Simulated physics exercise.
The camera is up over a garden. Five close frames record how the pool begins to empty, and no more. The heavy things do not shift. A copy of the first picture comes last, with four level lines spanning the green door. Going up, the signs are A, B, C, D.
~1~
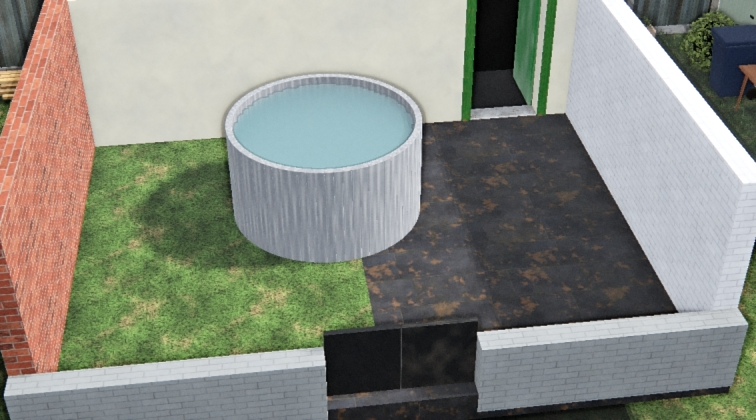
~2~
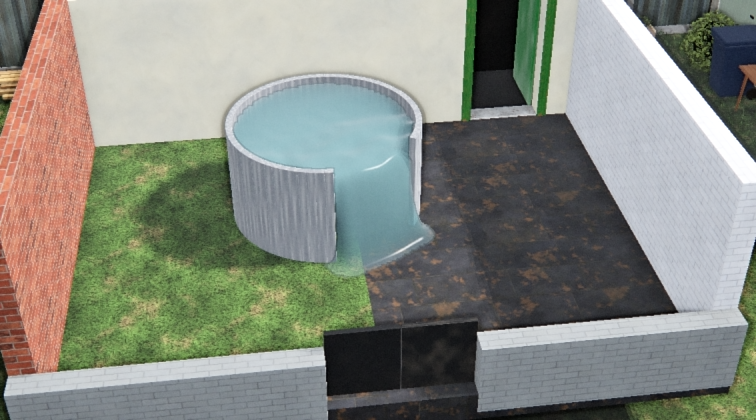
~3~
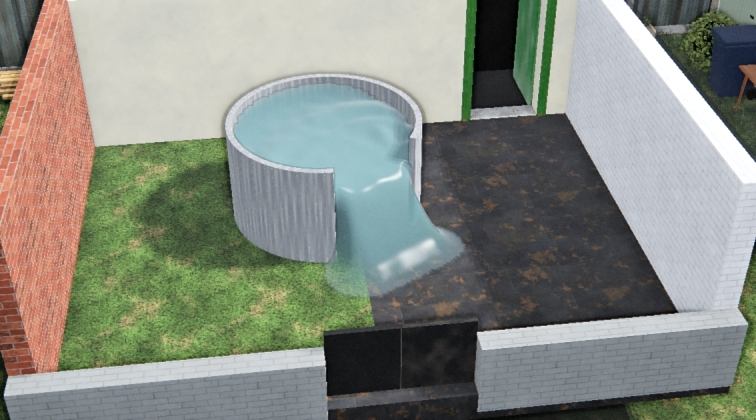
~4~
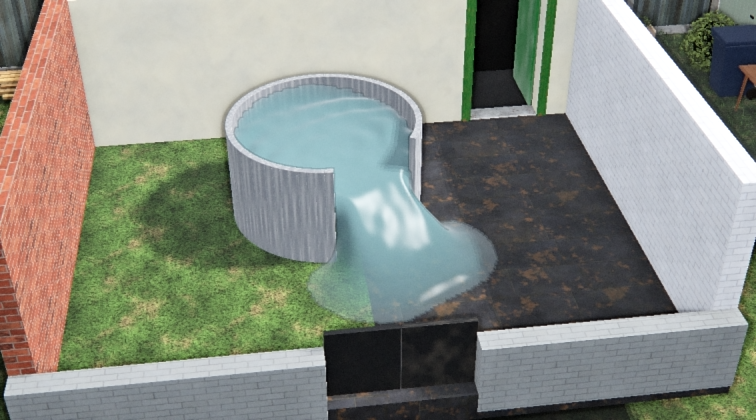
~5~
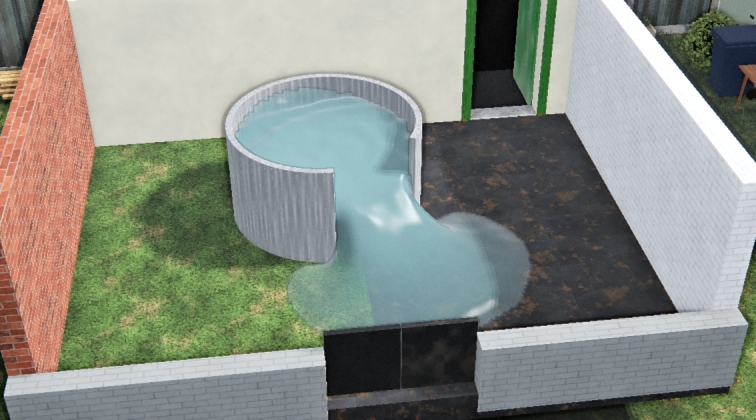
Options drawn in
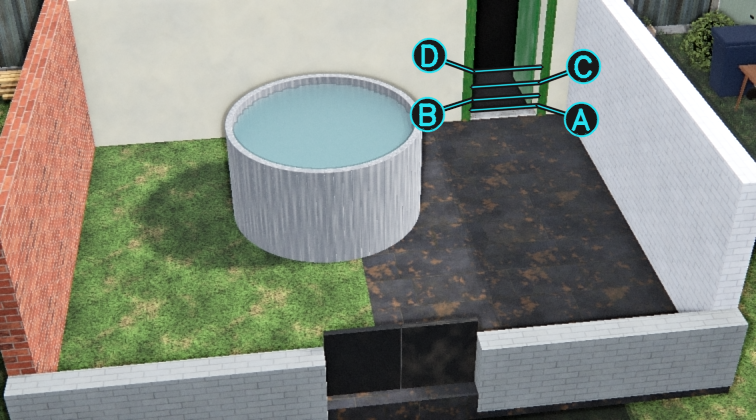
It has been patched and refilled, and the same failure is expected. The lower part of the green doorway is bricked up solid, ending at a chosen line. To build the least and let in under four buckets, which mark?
The limit is B.
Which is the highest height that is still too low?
Height A.
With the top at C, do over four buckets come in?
No, not at all.
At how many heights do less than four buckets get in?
Three of the four.
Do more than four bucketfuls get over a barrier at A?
Yes.
In cyan, A at (504, 107); B at (505, 97); C at (506, 84); D at (507, 69); from the bottom up A, B, C, D.
With A, about 15 bucketfuls get in.
With B, a splash gets over, under a bucket.
With C, nothing gets over.
With D, nothing gets over.
